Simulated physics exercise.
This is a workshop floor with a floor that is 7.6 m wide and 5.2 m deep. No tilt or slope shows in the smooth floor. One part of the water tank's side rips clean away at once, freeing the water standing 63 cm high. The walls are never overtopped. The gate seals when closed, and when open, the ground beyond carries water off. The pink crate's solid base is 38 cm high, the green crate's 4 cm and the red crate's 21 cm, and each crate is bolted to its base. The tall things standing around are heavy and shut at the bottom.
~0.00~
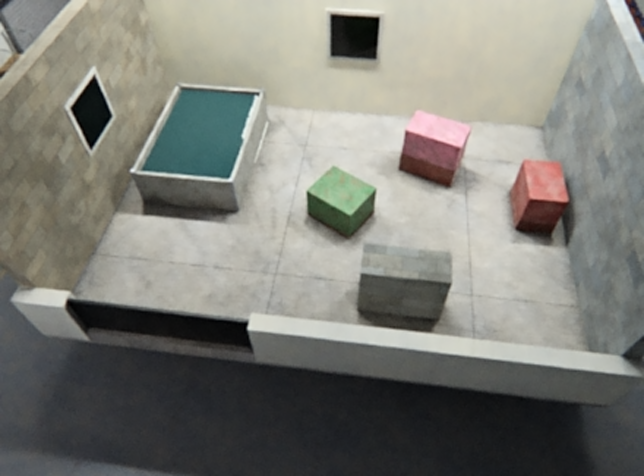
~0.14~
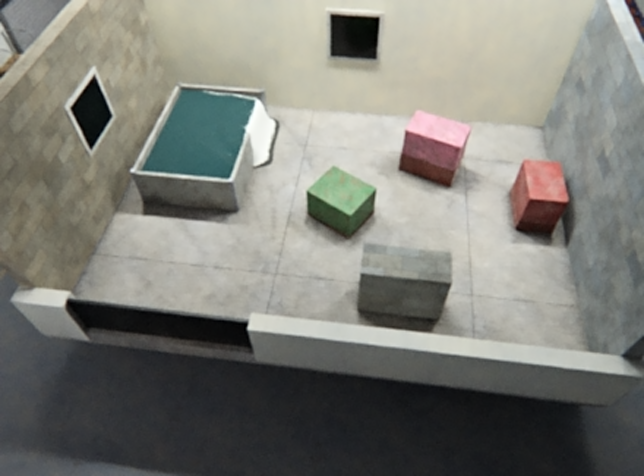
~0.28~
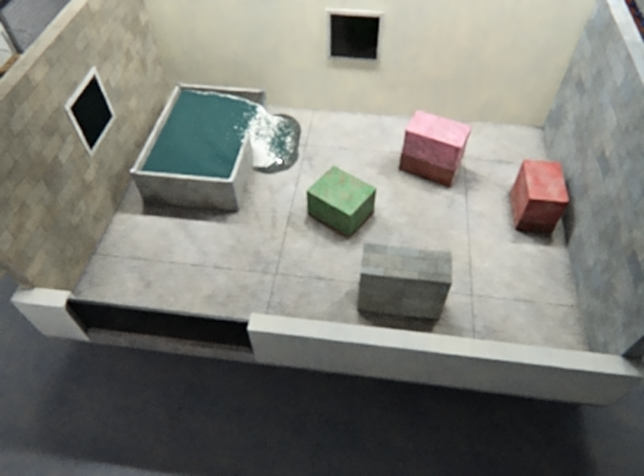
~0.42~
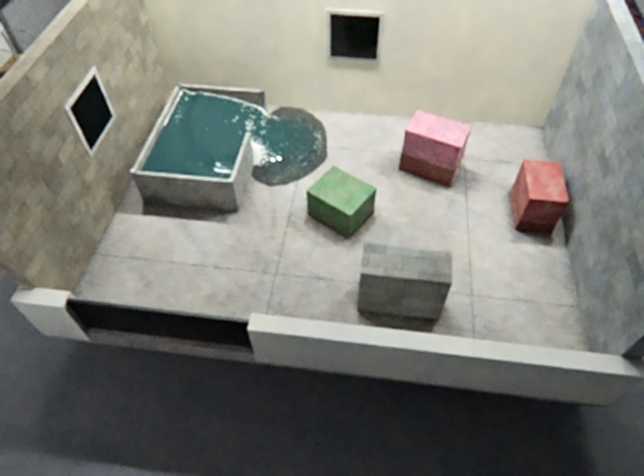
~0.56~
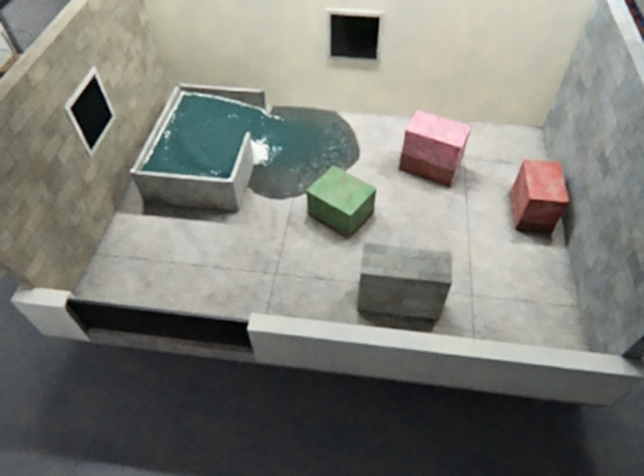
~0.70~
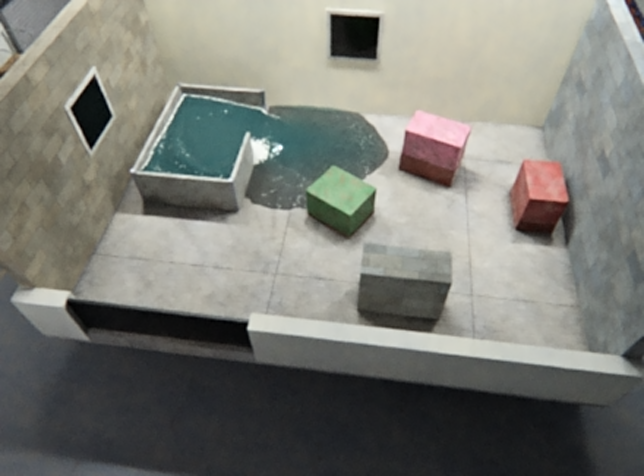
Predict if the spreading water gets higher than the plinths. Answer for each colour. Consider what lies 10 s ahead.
I would say the pink crate remains dry, the green crate ends up wet, the red crate ends up wet.
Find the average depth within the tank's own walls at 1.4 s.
The mean depth is around 41 cm.
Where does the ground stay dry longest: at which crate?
Last of all is the red crate.
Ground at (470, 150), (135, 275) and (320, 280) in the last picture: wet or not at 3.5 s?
Going through the three points: Awash, then not yet touched, then not yet touched.
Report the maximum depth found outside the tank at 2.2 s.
I'd put it at close to 40 cm.
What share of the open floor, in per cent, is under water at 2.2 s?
Some 40 per cent of the floor is wet.
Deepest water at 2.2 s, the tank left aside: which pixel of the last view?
About (541, 127).
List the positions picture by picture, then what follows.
In the first picture, still water, 63 cm deep, in the water tank at (204, 132).
In the second picture, the front is at (258, 164), 0.7 m from the gap at (257, 133); 0.2 m2 of floor is under water; 63 cm left at the back of the water tank.
In the third picture, the front is at (287, 165), 0.9 m from the gap at (257, 134); 0.9 m2 of floor is under water; 63 cm left at the back of the water tank.
In the fourth picture, the front is at (321, 159), 1.3 m from the gap at (257, 134); 2.0 m2 of floor is under water; 61 cm left at the back of the water tank.
In the fifth picture, the front is at (353, 159), 1.9 m from the gap at (257, 134); 3.5 m2 of floor is under water; 55 cm left at the back of the water tank.
In the sixth picture, the front is at (382, 157), 2.4 m from the gap at (257, 134); 4.8 m2 of floor is under water; 54 cm left at the back of the water tank.
After 1.4 s water covers 25 % of the floor and is deepest (30 cm) near (273, 135); pink plinth reached, green plinth reached, red plinth not reached.
After 2.2 s water covers 40 % of the floor and is deepest (40 cm) near (541, 127); pink plinth reached, green plinth reached, red plinth reached.
After 3.5 s water covers 55 % of the floor and is deepest (36 cm) near (553, 186); pink plinth reached, green plinth reached, red plinth reached.
After 6.0 s water covers 70 % of the floor and is deepest (23 cm) near (593, 379); pink plinth reached, green plinth reached, red plinth reached.
After 10.0 s water covers 100 % of the floor and is deepest (12 cm) near (418, 281); highest at the pink plinth 26 cm, highest at the green plinth 13 cm, highest at the red plinth 26 cm.
